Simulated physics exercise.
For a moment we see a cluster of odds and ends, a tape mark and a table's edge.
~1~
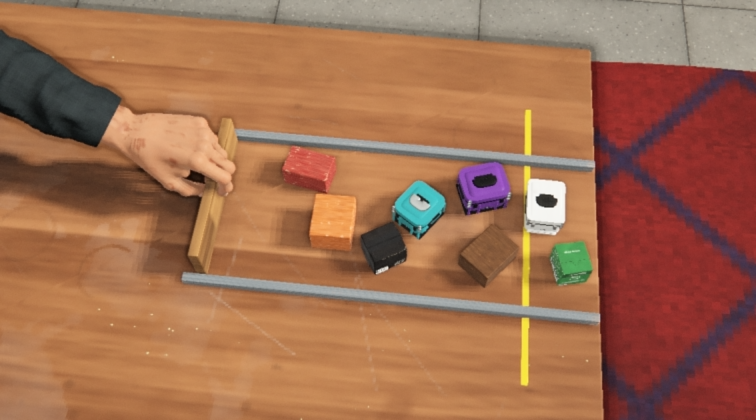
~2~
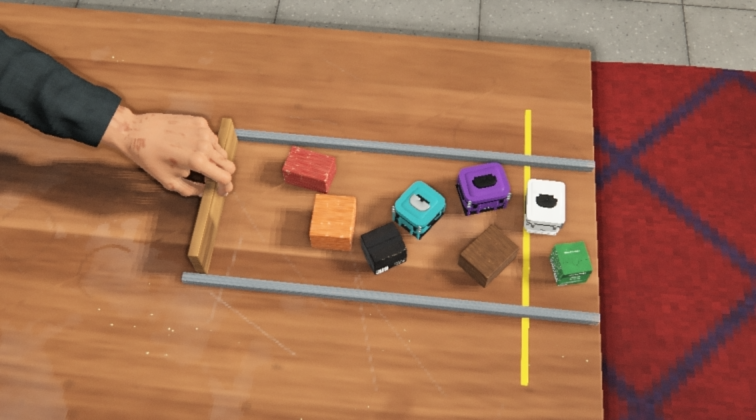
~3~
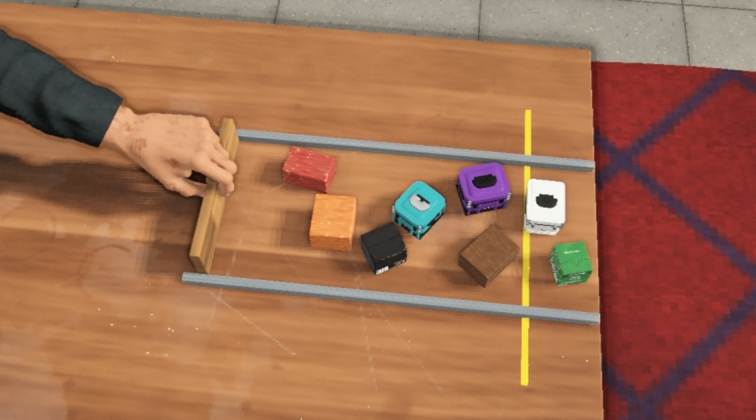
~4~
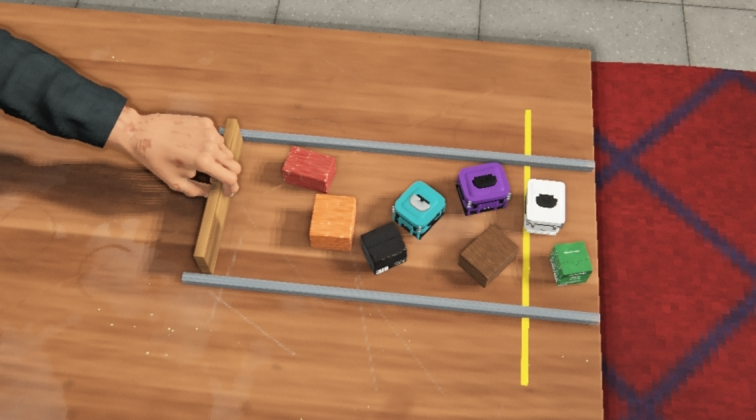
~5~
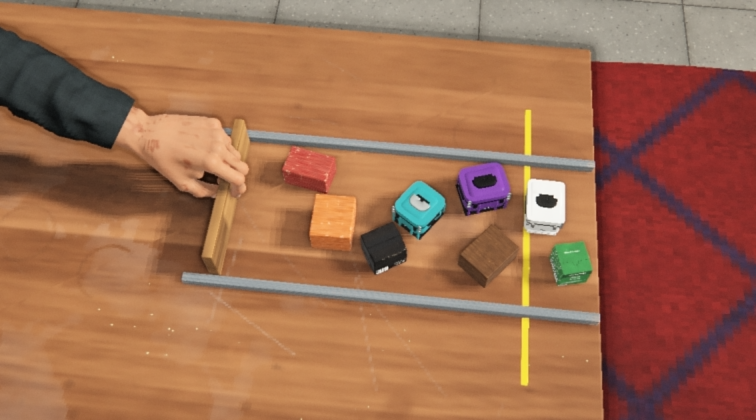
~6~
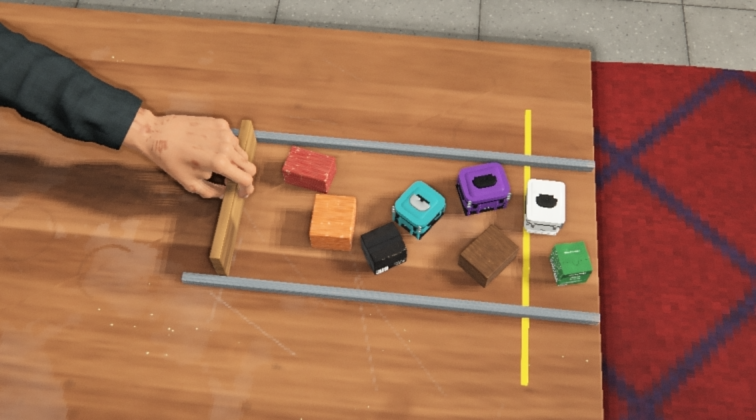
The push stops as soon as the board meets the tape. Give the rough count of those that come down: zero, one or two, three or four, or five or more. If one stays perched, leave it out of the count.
Count them up and one or two have fallen.
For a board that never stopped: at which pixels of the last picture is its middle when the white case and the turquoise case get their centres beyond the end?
(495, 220) and (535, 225), more or less.
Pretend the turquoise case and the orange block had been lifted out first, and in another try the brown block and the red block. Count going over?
2, then 1.
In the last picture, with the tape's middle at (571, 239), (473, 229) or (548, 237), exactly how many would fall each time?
Floor tally per try: 5 / 0 / 5.
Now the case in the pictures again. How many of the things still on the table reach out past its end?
That adds up to 3.
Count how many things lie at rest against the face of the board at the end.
That would be 3 of them.
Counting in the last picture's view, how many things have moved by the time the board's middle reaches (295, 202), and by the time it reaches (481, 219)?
Moved so far: 1, then 8.
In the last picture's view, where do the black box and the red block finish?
Final pixels, roughly: (545, 288) for the first, (552, 189) for the other.
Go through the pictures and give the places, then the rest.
In the first frame, green box (571, 263); white case (544, 207); brown block (488, 256); board (215, 195); tape (527, 234).
In the second frame, white case (544, 207); board (215, 195).
In the third frame, brown block (488, 256); turquoise case (419, 210).
In the fourth frame, green box (570, 264); black box (384, 248).
In the fifth frame, white case (544, 207); purple case (483, 189).
In the sixth frame, green box (570, 264); white case (544, 207); brown block (488, 256); board (235, 196); tape (527, 234).
Soon after, none off yet; green box at rest near (570, 264); white case at rest near (544, 207); brown block at rest near (488, 256).
In the end, the number that fall off is one or two; gone, white case and green box.
